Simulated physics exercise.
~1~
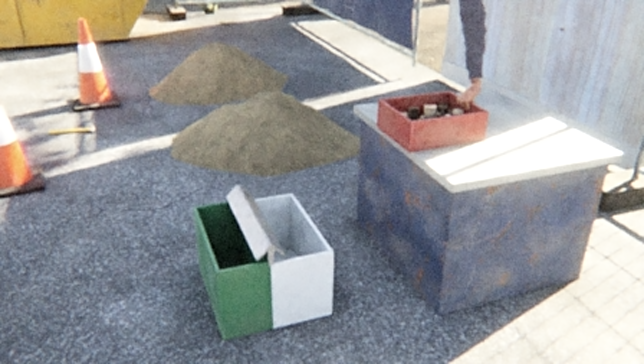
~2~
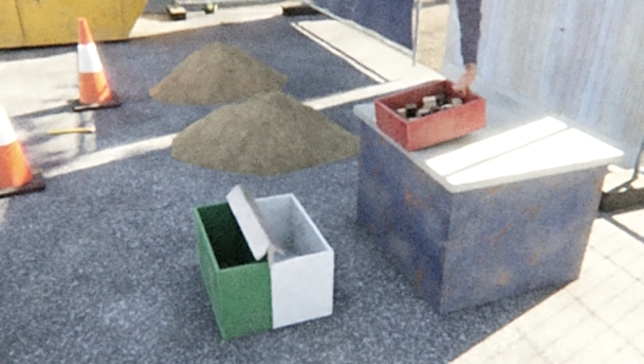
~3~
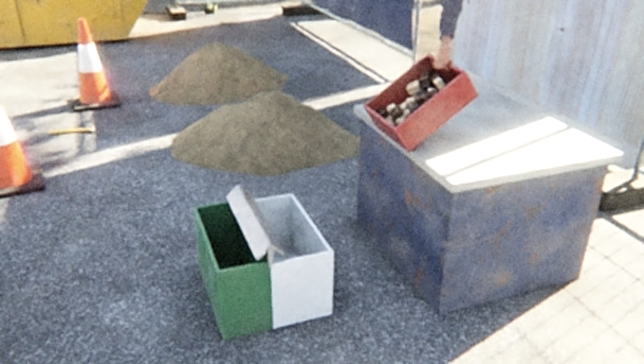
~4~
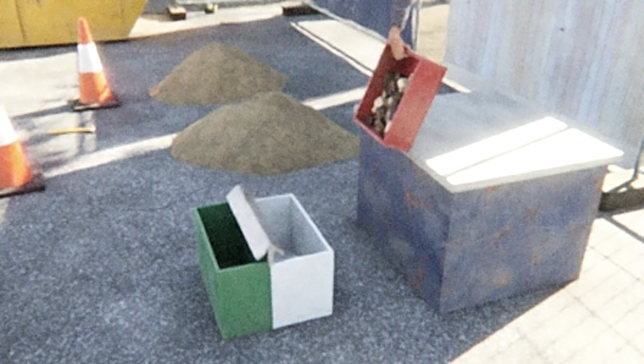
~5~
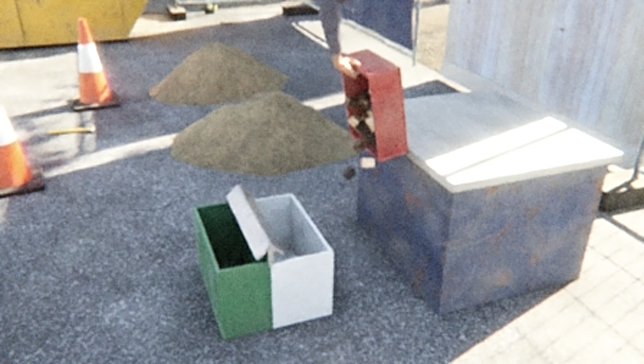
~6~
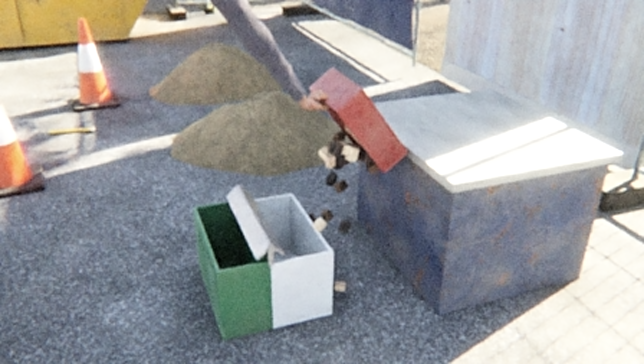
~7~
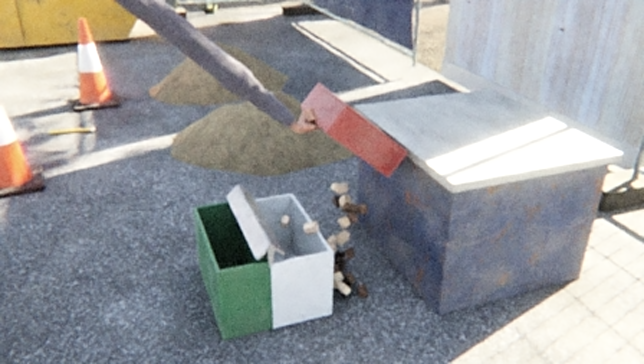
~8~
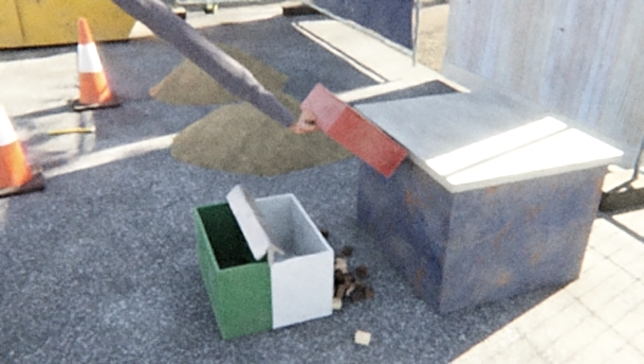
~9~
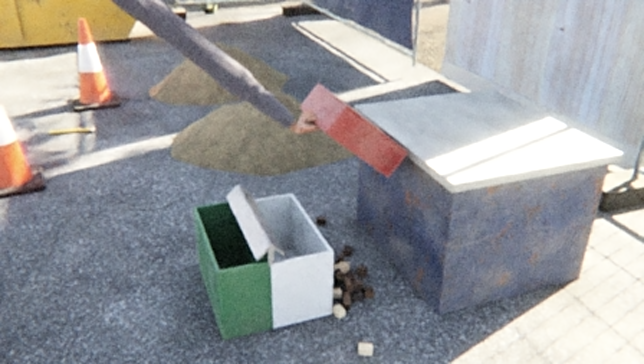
A hand tipped a red crate of small wooden blocks off the left edge of a bench, spilling them toward a white bin and a green bin, but most landed in a heap on the ground beside the white one.
